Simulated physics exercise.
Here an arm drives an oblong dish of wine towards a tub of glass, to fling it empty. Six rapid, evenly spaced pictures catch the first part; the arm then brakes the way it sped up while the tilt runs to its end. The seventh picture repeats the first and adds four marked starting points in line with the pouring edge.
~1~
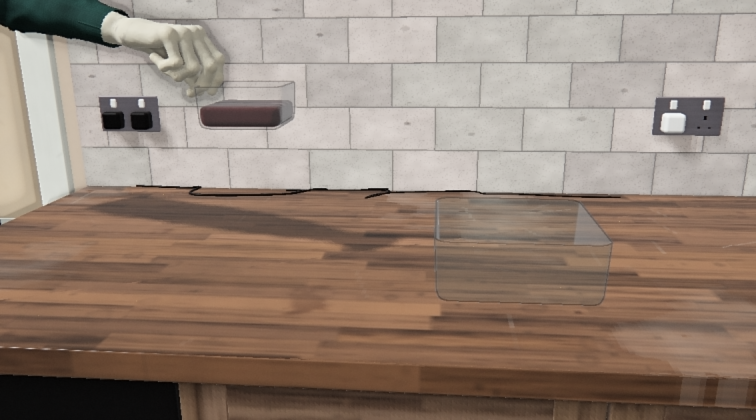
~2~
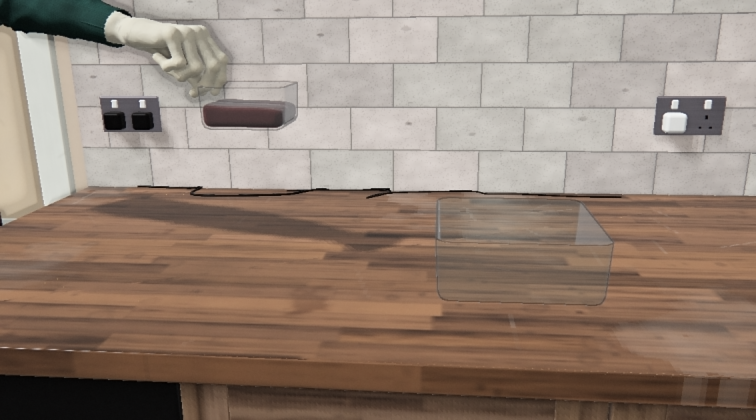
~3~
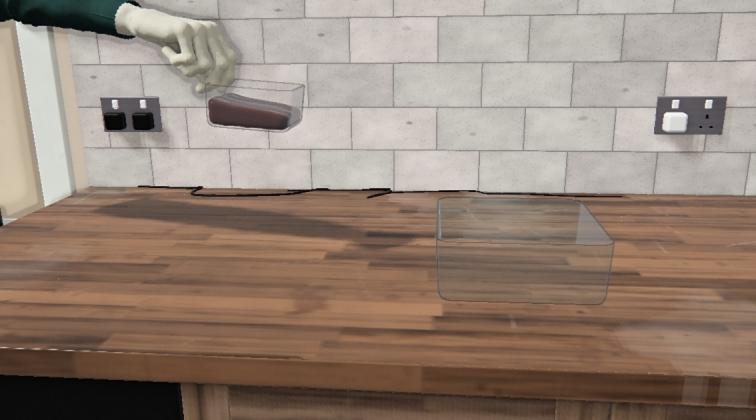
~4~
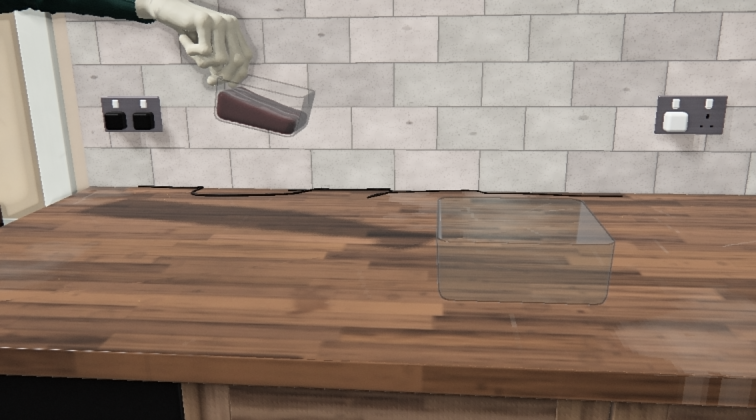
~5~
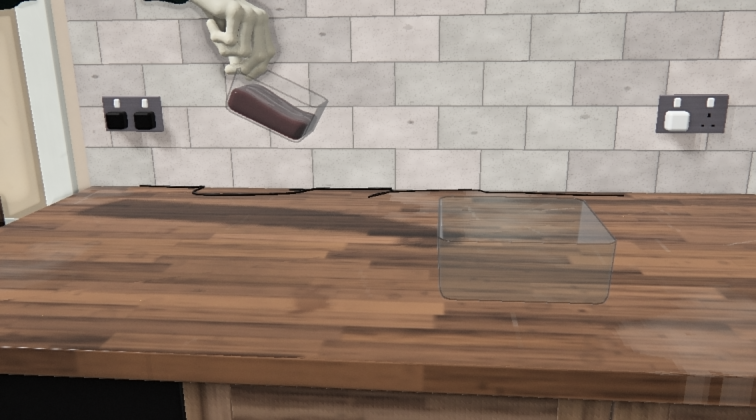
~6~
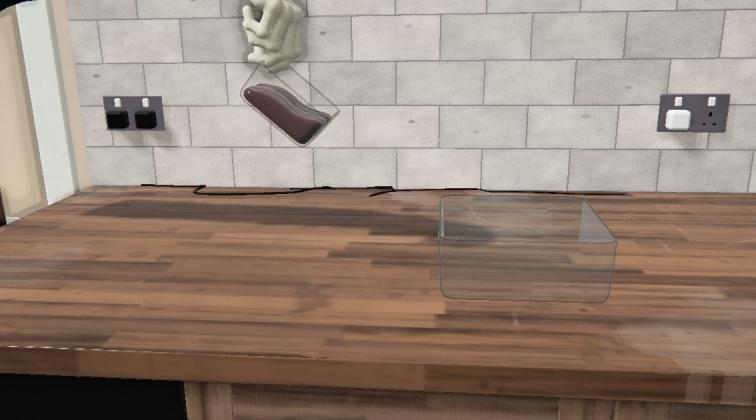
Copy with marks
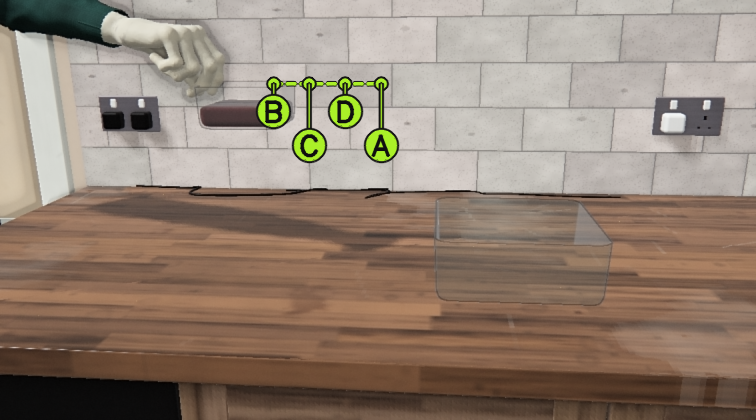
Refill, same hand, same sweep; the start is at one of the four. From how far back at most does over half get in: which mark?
Take C.
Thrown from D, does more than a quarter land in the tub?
Yes, clearly.
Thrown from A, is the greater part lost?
No, not at all.
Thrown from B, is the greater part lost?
Yes, it does.
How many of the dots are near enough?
Three.
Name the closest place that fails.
Here it is place B.
On the marked copy, A at (381, 83); B at (273, 83); C at (309, 83); D at (345, 83).
For place A, about 78 % lands in the tub, 4 % falls short and 18 % goes beside or beyond.
For place B, about 4 % lands in the tub, 95 % falls short.
For place C, about 71 % lands in the tub, 18 % falls short and 11 % goes beside or beyond.
For place D, about 81 % lands in the tub, 5 % falls short and 14 % goes beside or beyond.
